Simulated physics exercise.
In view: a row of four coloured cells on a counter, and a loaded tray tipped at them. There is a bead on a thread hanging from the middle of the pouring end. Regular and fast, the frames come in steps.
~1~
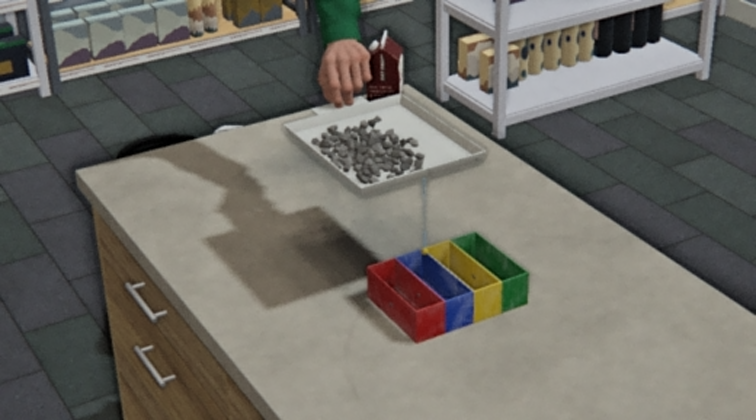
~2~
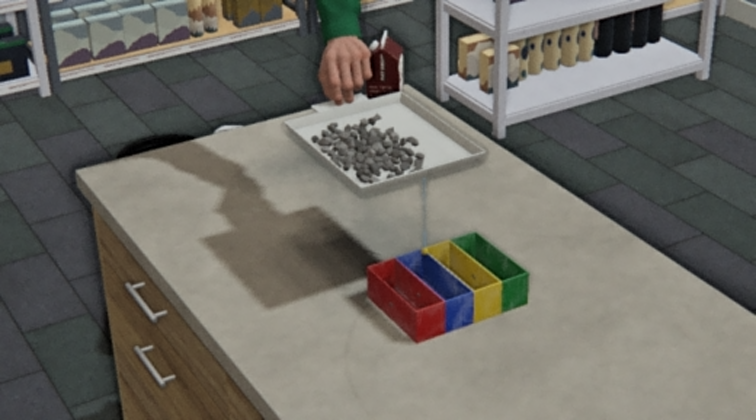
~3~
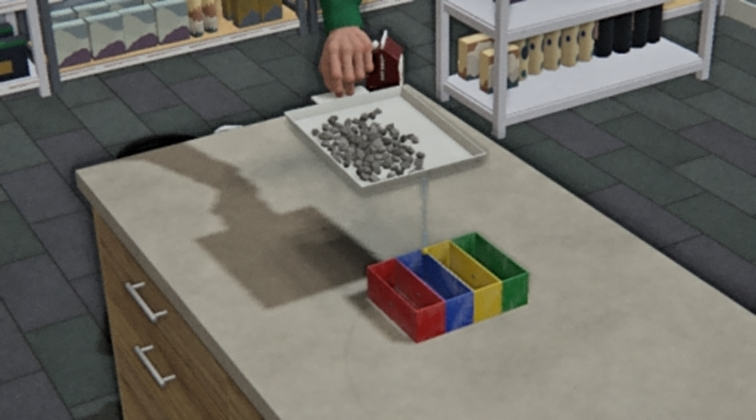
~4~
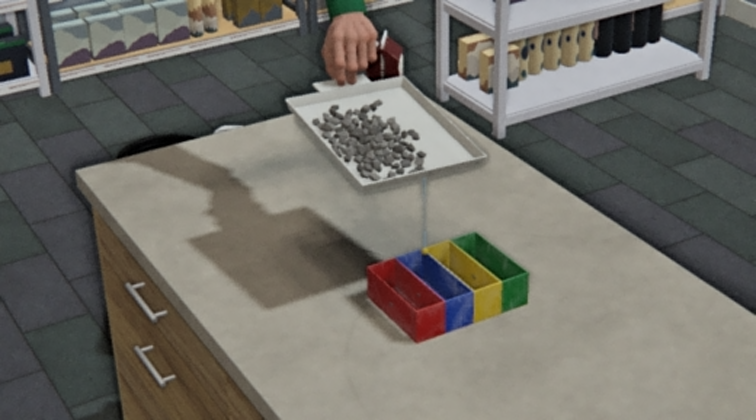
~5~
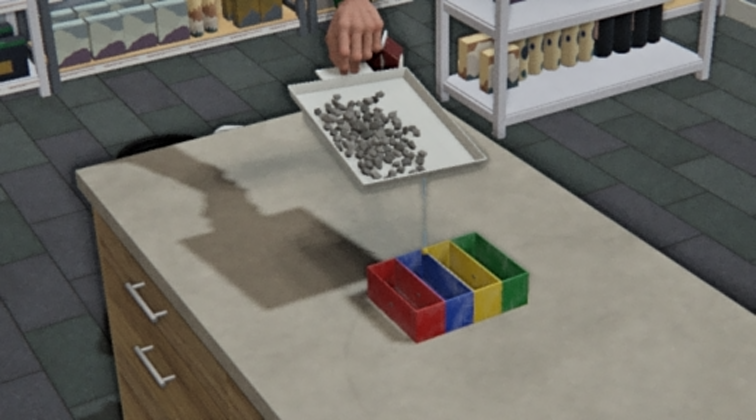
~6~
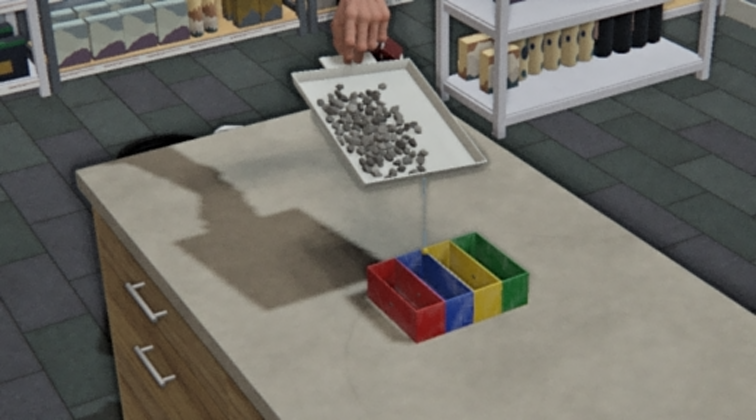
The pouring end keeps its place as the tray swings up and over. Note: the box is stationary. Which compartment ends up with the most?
The green one.
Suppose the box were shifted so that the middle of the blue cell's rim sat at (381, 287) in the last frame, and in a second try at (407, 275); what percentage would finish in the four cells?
In turn about 20 and about 40 percent.
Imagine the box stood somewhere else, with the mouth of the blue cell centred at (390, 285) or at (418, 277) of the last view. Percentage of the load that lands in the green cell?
Respectively 20 % and 30 %.
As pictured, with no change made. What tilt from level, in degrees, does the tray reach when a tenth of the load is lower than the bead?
The tilt is near 75° by then.
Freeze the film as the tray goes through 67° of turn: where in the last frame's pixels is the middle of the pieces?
(443, 167).
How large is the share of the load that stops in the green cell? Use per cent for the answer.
Roughly 40 in a hundred.
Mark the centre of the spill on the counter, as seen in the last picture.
Around (563, 276).
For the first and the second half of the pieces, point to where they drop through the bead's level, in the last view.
I'd put it at roughly (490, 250), and after that at roughly (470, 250).
Just after the last frame, tray tipped steeply; the larger part on the tray; just a few in the blue cell; just a few in the yellow cell; roughly a quarter falling or outside the box.
A moment on, tray tipped past a quarter turn; roughly a third in the green cell; roughly a quarter in the yellow cell; about a tenth in the blue cell; just a few in the red cell; roughly a quarter falling or outside the box.
Further on, tray tipped past a quarter turn; roughly a third in the green cell; roughly a quarter in the yellow cell; roughly a quarter in the blue cell; about a tenth in the red cell; about a tenth falling or outside the box.
When it is over, tray tipped past a quarter turn; roughly a third in the green cell; roughly a quarter in the yellow cell; roughly a quarter in the blue cell; about a tenth in the red cell; about a tenth outside the box.
